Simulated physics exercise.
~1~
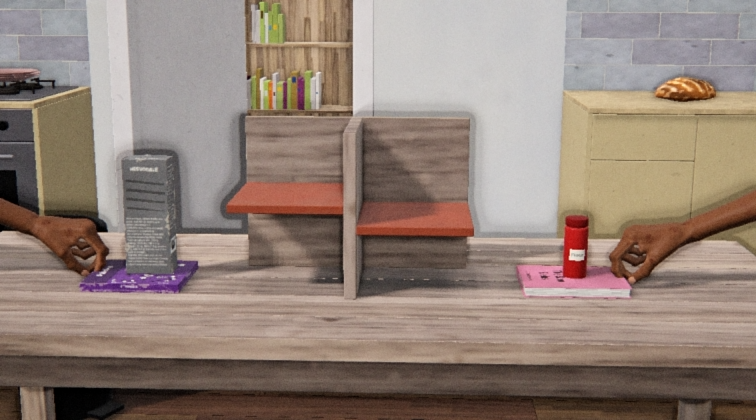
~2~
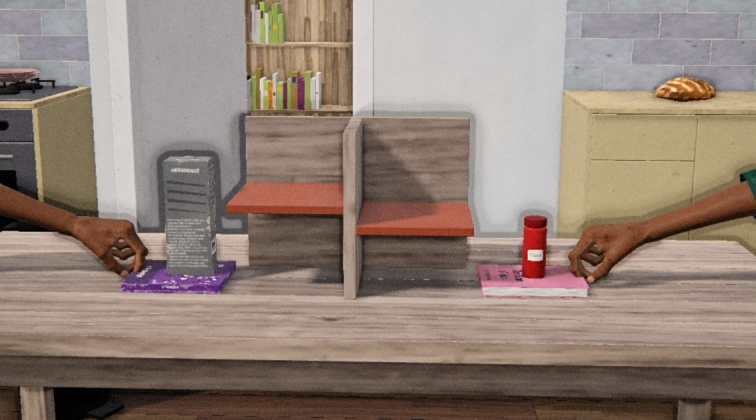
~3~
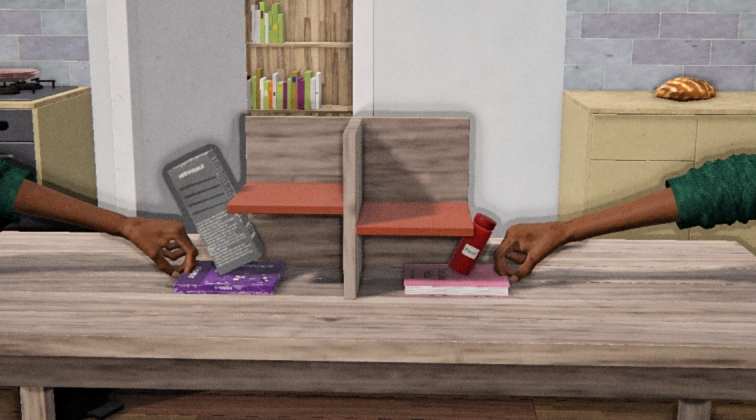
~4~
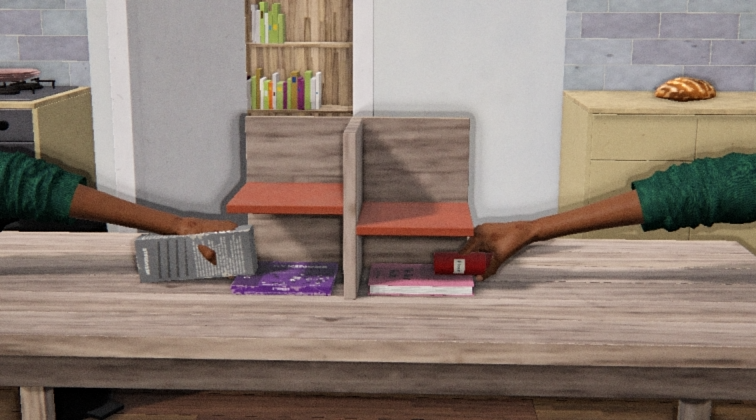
Two hands pushing a purple item and pink book under red shelves, the grey carton and red shaker tipping onto their sides.
